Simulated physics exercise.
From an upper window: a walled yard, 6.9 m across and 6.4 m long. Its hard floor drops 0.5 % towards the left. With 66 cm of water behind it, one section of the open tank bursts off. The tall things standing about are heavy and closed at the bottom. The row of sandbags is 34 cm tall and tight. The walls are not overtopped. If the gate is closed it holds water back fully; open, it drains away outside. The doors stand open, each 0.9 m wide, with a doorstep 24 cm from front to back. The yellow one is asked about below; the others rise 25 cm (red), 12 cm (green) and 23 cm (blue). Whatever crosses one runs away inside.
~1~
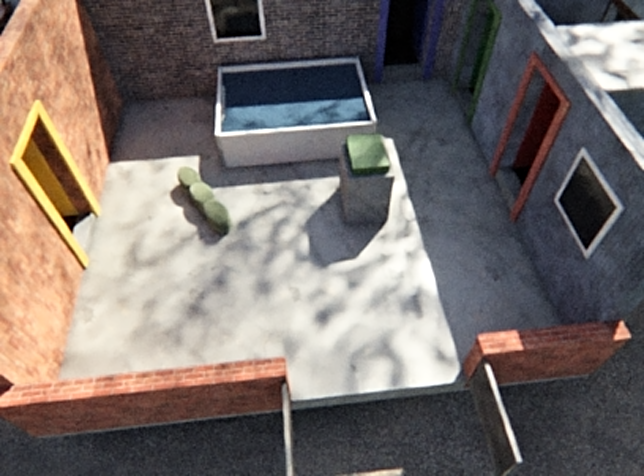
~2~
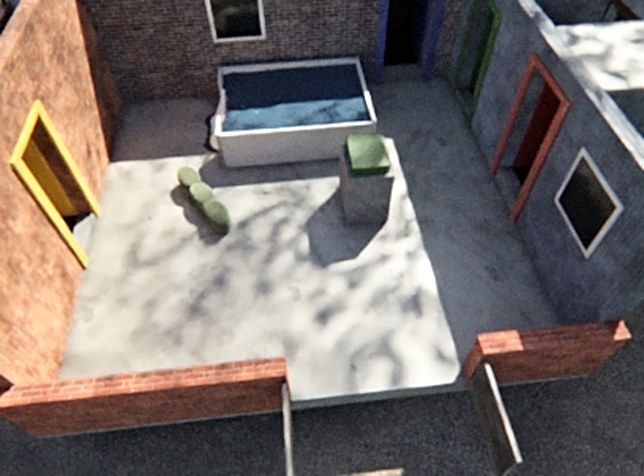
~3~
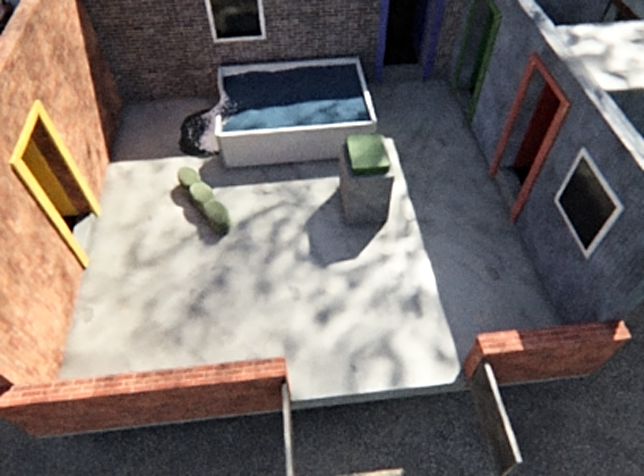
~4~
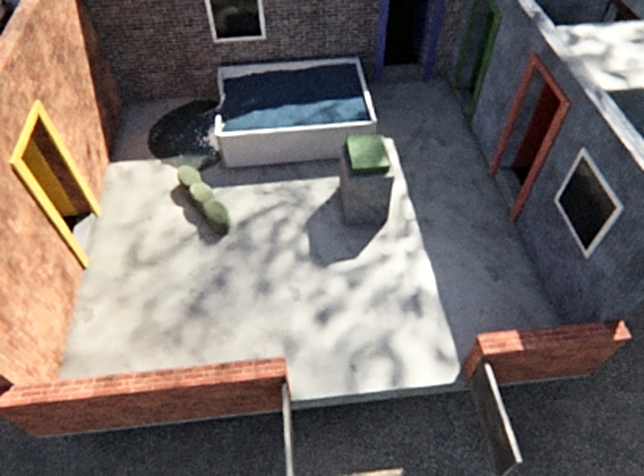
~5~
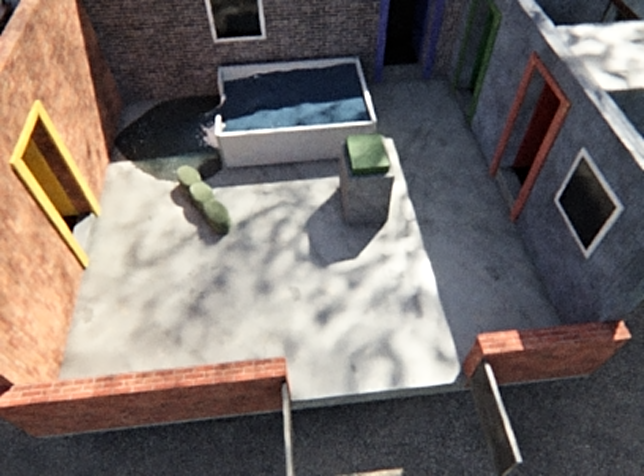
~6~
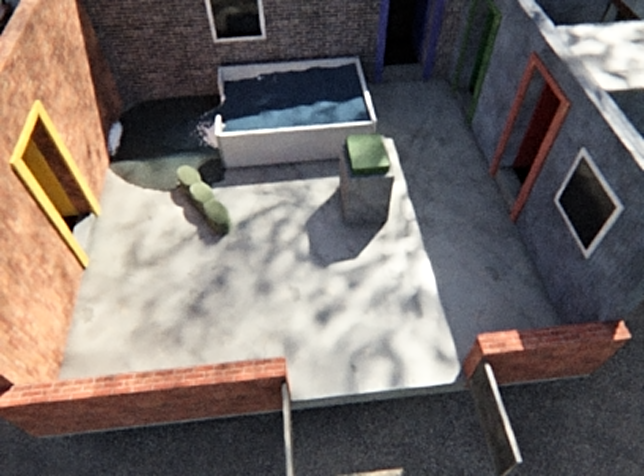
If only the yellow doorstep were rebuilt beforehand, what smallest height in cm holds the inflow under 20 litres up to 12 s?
About 10 cm.
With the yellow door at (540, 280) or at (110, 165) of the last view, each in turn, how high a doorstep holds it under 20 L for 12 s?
Roughly 7.0 and 30 cm.
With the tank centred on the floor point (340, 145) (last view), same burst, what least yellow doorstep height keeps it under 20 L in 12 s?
About 7.0 cm.
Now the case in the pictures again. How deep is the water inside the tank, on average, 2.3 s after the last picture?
Roughly 37 cm on average.
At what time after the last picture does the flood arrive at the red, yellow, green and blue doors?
Red 7.0 s, yellow 0.7 s, green 4.5 s, blue 3.2 s.
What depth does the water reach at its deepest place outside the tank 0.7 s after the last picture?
About 50 cm.
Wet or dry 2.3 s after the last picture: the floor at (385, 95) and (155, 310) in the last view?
In that order: Not reached, flooded.
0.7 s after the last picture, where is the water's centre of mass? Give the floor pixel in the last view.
Near (258, 128).
Then, 0.7 s after the last picture water covers 15 % of the floor, deepest (50 cm) near (123, 105); 5 cm at the yellow door, 0 litres in over its 13 cm doorstep.
Then, 2.3 s after the last picture water covers 30 % of the floor, deepest (36 cm) near (123, 105); 14 cm at the yellow door, 1 litre in over its 13 cm doorstep.
Then, 11.3 s after the last picture water covers 95 % of the floor, deepest (12 cm) near (123, 105); 7 cm at the yellow door, 3 litres in over its 13 cm doorstep.
At the yellow door as built, the water peaked near 15 cm, 1.9 s after the last picture.
With a doorstep of 8.5 cm, 36 litres would have come in within the 12 s; with 11.5 cm, 8 litres. So under 20 litres takes about 10 cm.
